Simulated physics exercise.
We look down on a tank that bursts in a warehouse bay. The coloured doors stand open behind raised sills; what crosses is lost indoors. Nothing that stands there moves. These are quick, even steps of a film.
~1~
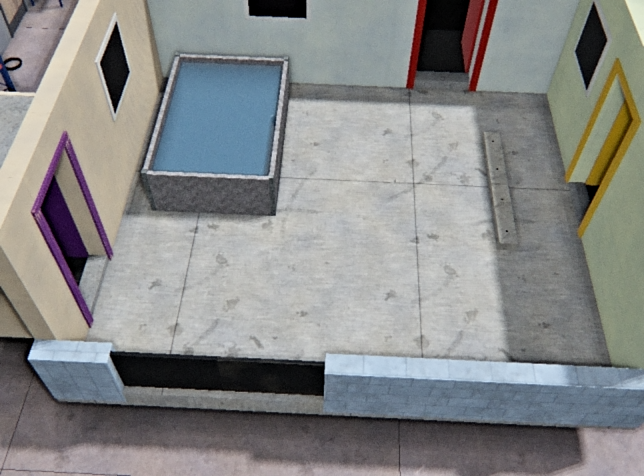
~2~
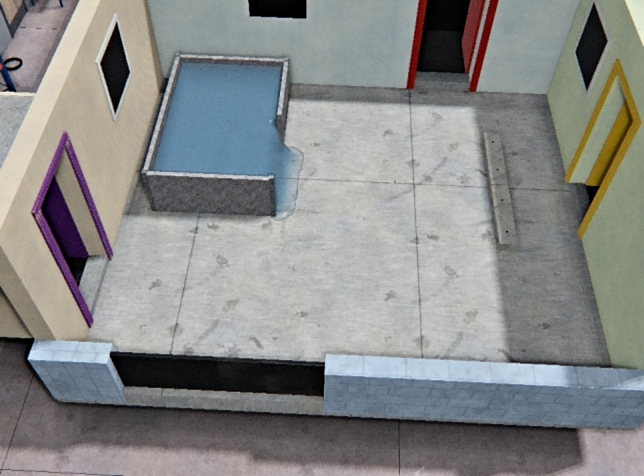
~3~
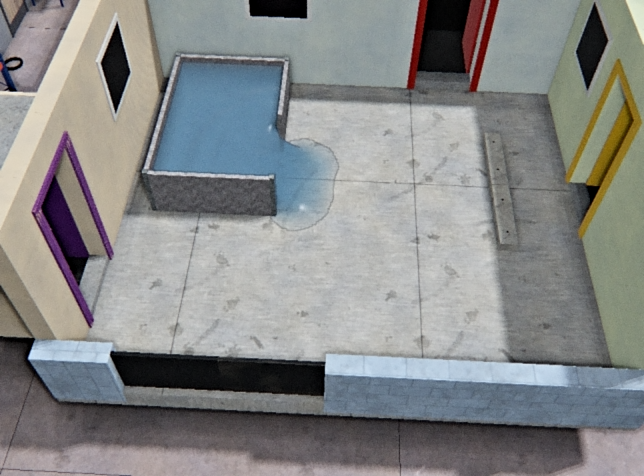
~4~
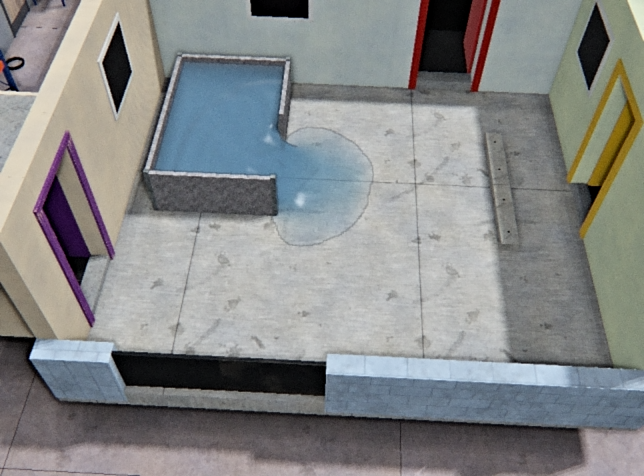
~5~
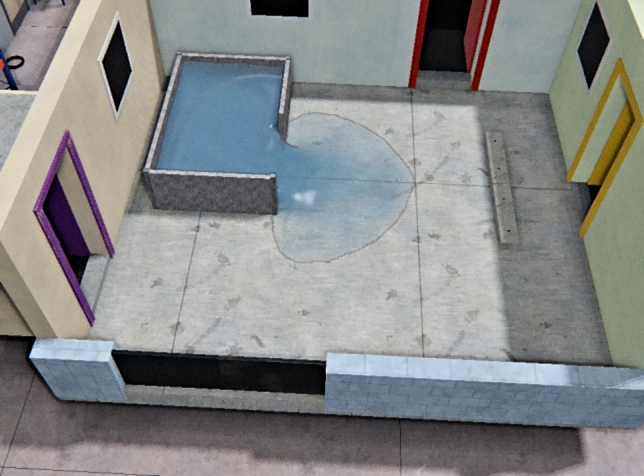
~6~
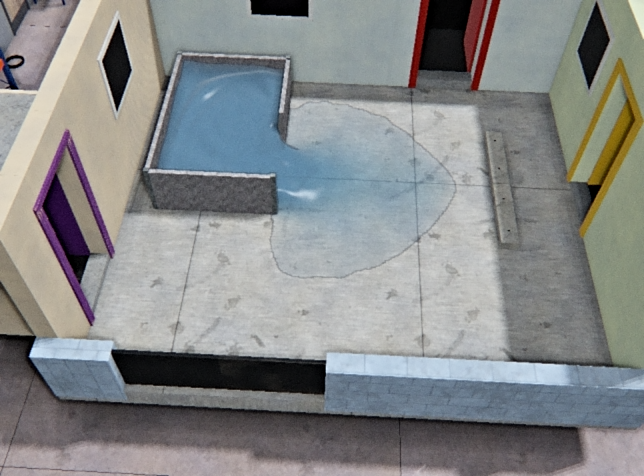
In a warehouse bay, water pours from a tank's right side and spreads across the floor.
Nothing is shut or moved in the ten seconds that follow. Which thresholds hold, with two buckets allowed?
One by one: The yellow door lets in a lot; the purple door admits no more than that; the red door admits no more than that.
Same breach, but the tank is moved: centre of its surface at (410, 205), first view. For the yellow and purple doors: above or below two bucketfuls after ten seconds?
One by one: The yellow one takes more, the purple one is over.
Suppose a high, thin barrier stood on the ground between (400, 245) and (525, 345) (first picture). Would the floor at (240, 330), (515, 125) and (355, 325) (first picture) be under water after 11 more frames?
As listed: Dry, awash, wet.
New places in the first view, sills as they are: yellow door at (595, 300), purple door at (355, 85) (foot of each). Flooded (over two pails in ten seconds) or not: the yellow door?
The yellow door lets more in.
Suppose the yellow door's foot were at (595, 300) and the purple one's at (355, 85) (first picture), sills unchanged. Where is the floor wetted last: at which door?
Last comes the purple door.
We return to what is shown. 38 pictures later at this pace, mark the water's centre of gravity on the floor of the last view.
Near (395, 207).
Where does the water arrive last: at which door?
It is the purple door.
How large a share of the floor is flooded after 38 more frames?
About 80 per cent.
A moment on, water covers 45 % of the floor; the yellow door not reached, the purple door not reached, the red door not reached.
Next, water covers 65 % of the floor; the yellow door under two buckets in, the purple door not reached, the red door wet at the sill, nothing in.
Then, water covers 65 % of the floor; the yellow door over two buckets in, the purple door not reached, the red door wet at the sill, nothing in.
Later, water covers 80 % of the floor; the yellow door far over two buckets in, the purple door not reached, the red door under two buckets in.
In the end, water covers 100 % of the floor; the yellow door far over two buckets in, the purple door wet at the sill, nothing in, the red door under two buckets in.
